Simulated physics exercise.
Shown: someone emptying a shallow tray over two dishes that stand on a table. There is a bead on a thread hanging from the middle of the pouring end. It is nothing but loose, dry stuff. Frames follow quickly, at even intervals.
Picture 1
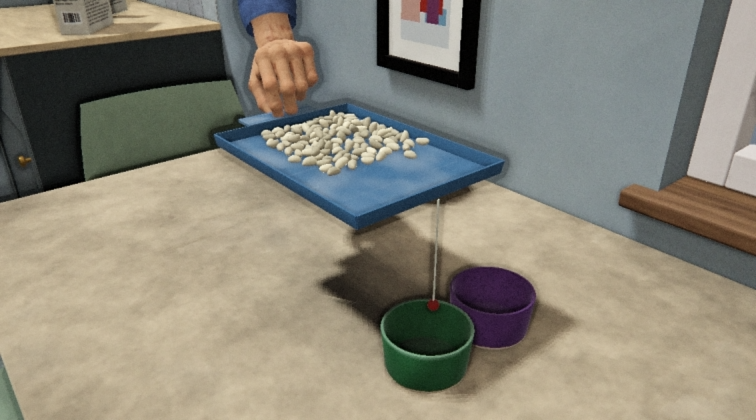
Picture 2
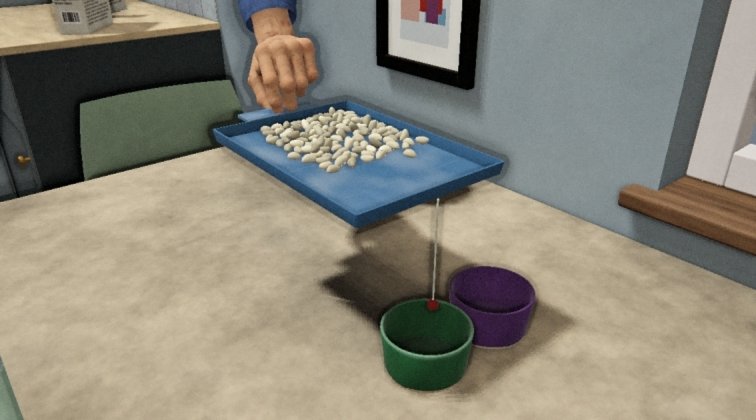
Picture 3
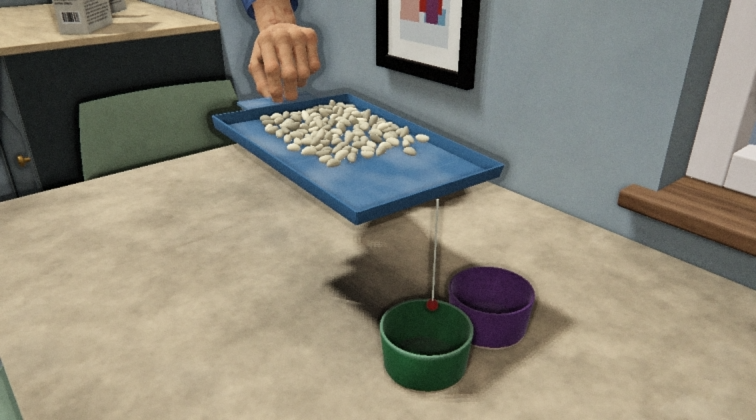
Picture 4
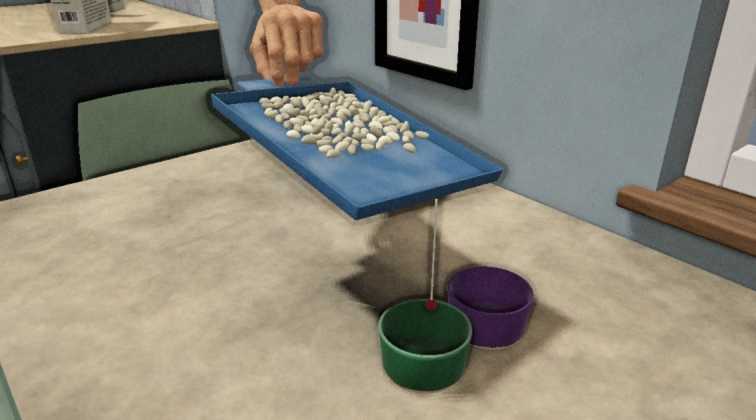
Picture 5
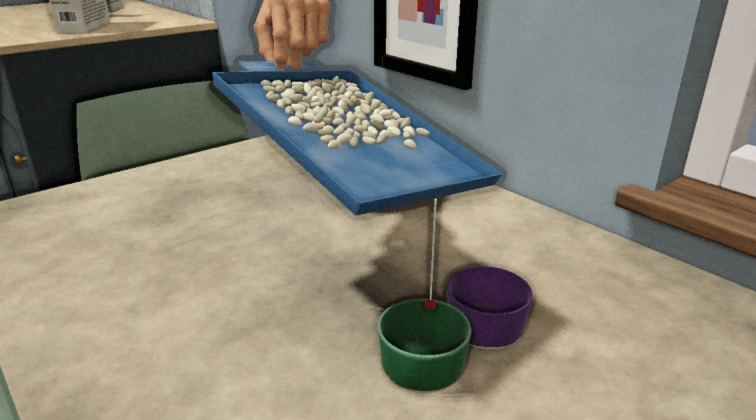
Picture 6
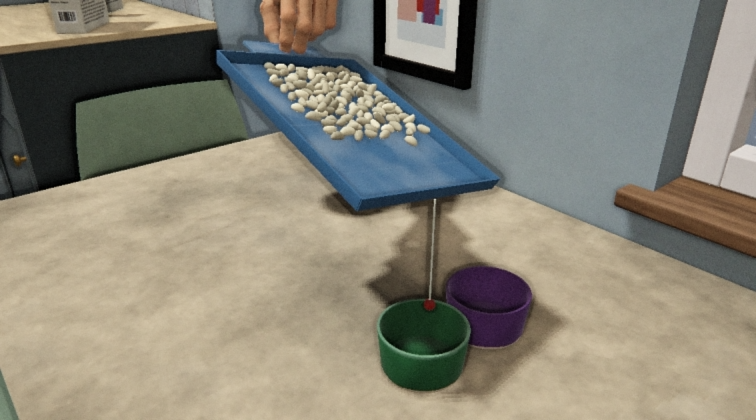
A blue tray of white beans is held by a hand above a pale table, seen from slightly above in a blue-walled room with a framed picture. A green dish stands below at left, a purple one behind it at right, and a red bead hangs on a thread from the tray's near edge. The hand raises the far end, steepening the tray as its right corner dips slightly and the beans shift a little, while the view stays almost still.
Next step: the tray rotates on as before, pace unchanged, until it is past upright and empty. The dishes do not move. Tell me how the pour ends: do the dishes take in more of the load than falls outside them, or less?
Result: Mostly caught.
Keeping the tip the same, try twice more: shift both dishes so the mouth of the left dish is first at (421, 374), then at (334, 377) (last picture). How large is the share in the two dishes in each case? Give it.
Trial 1 around 20 percent, trial 2 around 0 percent.
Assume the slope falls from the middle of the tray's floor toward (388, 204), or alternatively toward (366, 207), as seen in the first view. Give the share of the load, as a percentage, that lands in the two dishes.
The first gives 10 %, the second 10 %.
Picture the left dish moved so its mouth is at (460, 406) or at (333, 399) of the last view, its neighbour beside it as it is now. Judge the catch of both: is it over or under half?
Taking the places in turn, it's shy of half and then shy of half.
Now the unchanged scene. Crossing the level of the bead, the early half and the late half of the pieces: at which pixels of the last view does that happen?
At about (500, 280), then at (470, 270).
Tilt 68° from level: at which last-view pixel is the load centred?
Roughly at (466, 164).
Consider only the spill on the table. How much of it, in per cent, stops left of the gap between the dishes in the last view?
Around 20 per cent, I reckon.
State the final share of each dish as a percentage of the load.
Left about 0, right about 80 in a hundred.
Just after the last frame, tray tipped steeply; the larger part on the tray; just a few in the right dish; about a tenth in the air.
A moment on, tray tipped past a quarter turn; about a tenth on the tray; just a few in the left dish; roughly two thirds in the right dish; about a tenth outside both; about a tenth in the air.
Further on, tray tipped past a quarter turn; just a few in the left dish; the larger part in the right dish; roughly a quarter outside both.
When it is over, tray tipped past a quarter turn; just a few in the left dish; the larger part in the right dish; roughly a quarter outside both.
